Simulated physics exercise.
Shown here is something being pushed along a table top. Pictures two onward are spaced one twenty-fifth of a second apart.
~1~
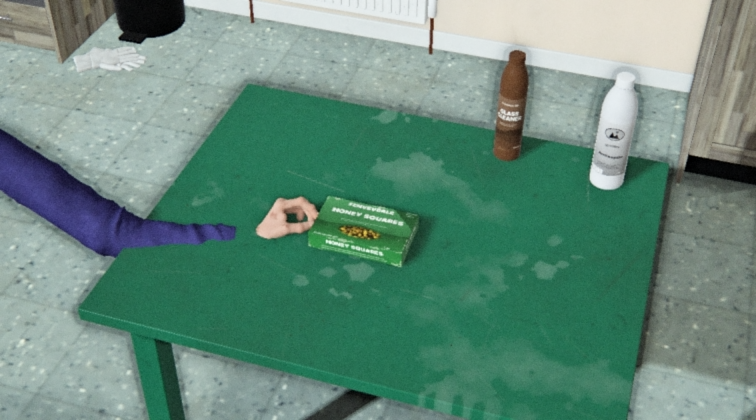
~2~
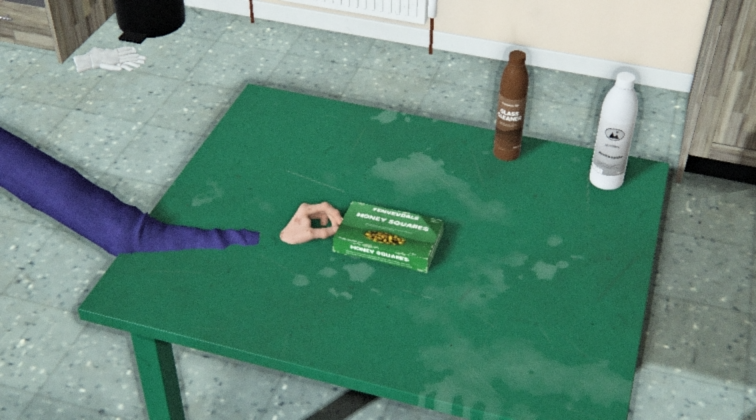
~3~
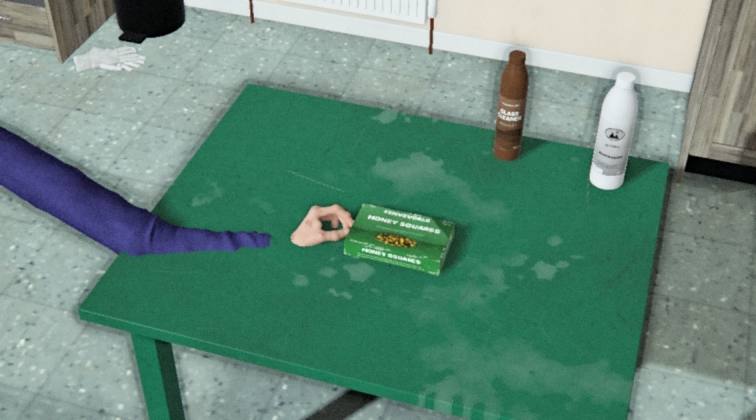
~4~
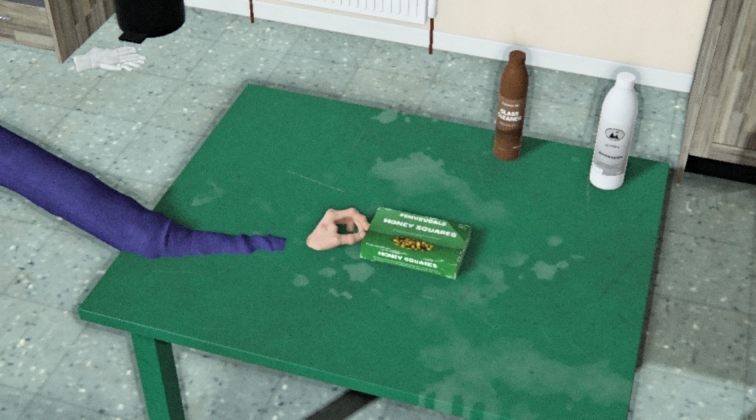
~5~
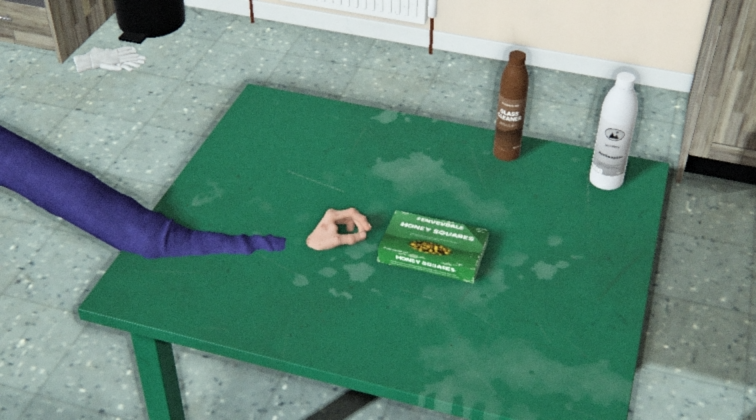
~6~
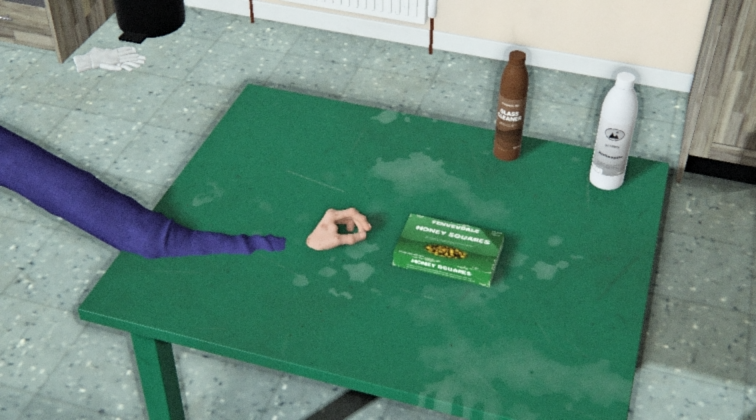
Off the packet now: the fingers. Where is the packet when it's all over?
There you go, it's still up top afterwards.
Then, 0.10 s on from there, green packet shifted about its own width near (478, 256).
Then, 2.10 s on from there, green packet shifted about its own width near (498, 260).
Then, 5.00 s on from there, green packet resting near (498, 260).
In the end, moved from the start, green packet. At the end, from the last picture's camera, green packet near (498, 260).
